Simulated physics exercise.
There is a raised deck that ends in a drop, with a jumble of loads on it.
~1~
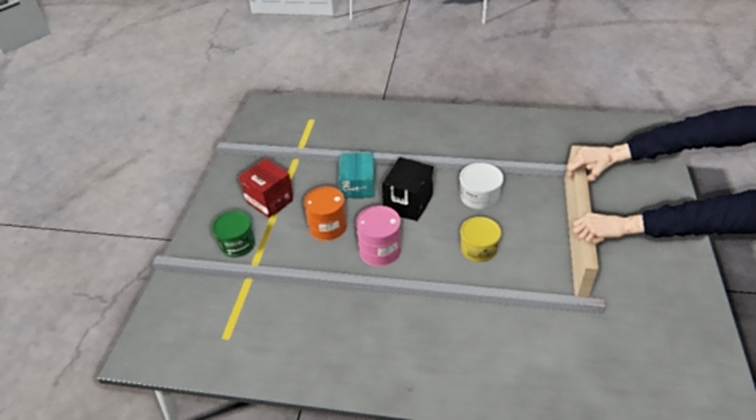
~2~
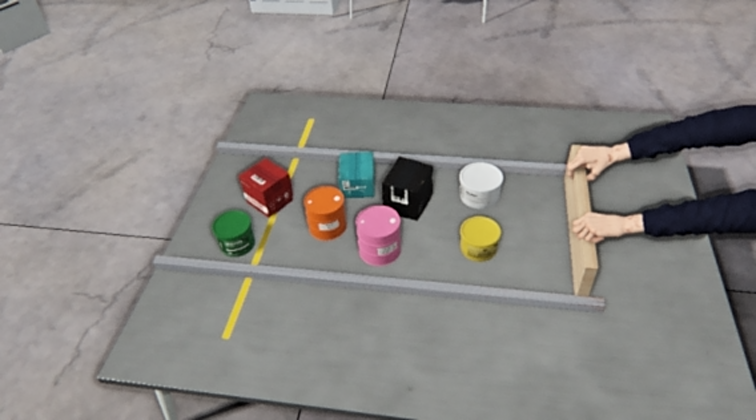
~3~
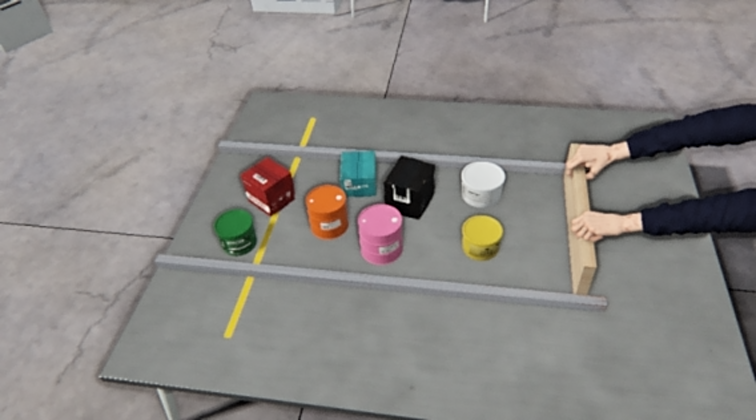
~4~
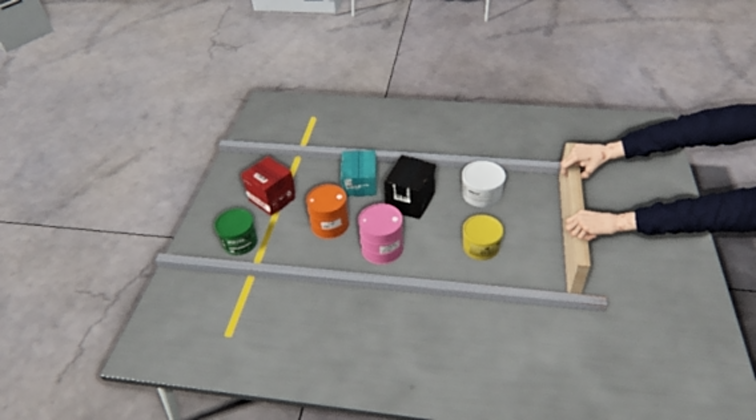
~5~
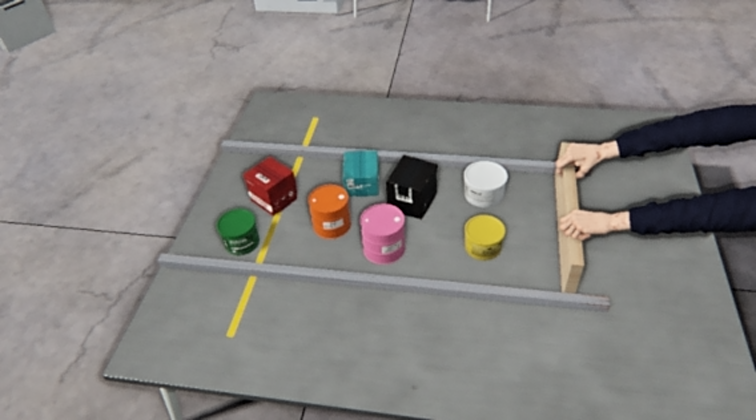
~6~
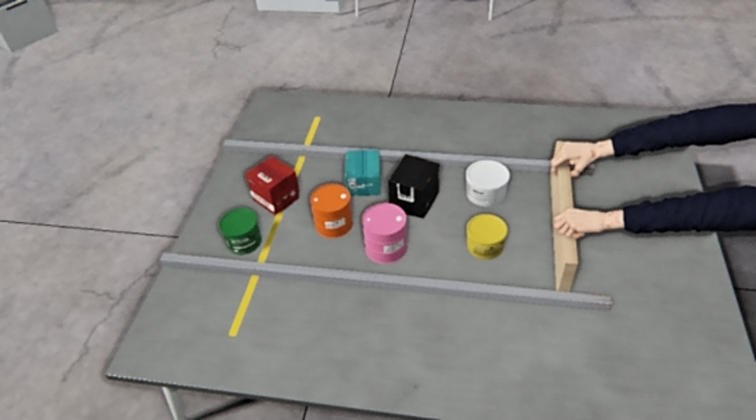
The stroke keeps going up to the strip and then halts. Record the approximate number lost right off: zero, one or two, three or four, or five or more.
Number lost: Zero.
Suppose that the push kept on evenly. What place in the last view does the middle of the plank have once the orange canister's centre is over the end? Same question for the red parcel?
Its middle is about (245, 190) and about (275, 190).
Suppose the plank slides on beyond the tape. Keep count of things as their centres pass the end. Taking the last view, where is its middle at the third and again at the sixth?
It sits near (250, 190), and then near (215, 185).
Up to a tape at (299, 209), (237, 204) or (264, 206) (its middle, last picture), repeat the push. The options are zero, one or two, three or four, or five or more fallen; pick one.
In the order of the places given: Zero; three or four; just one or two.
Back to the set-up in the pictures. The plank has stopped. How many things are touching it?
Counting them up gives 3.
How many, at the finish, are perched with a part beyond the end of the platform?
1.
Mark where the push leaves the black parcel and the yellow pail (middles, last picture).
You'll find the black parcel at roughly (250, 178) and the yellow pail at roughly (258, 214).
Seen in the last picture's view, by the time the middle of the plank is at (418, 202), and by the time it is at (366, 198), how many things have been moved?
First 5, after that 6.
Early on, none off yet; green pail at rest near (241, 232); red parcel at rest near (274, 186); orange canister at rest near (332, 211).
A while later, none off yet; green pail at rest near (241, 232); red parcel at rest near (274, 186); orange canister moving near (330, 211).
Further along, none off yet; green pail at rest near (241, 232); red parcel travelled about its own width near (254, 181); orange canister travelled about its own width near (273, 208).
Finally, the number that fall off is zero.
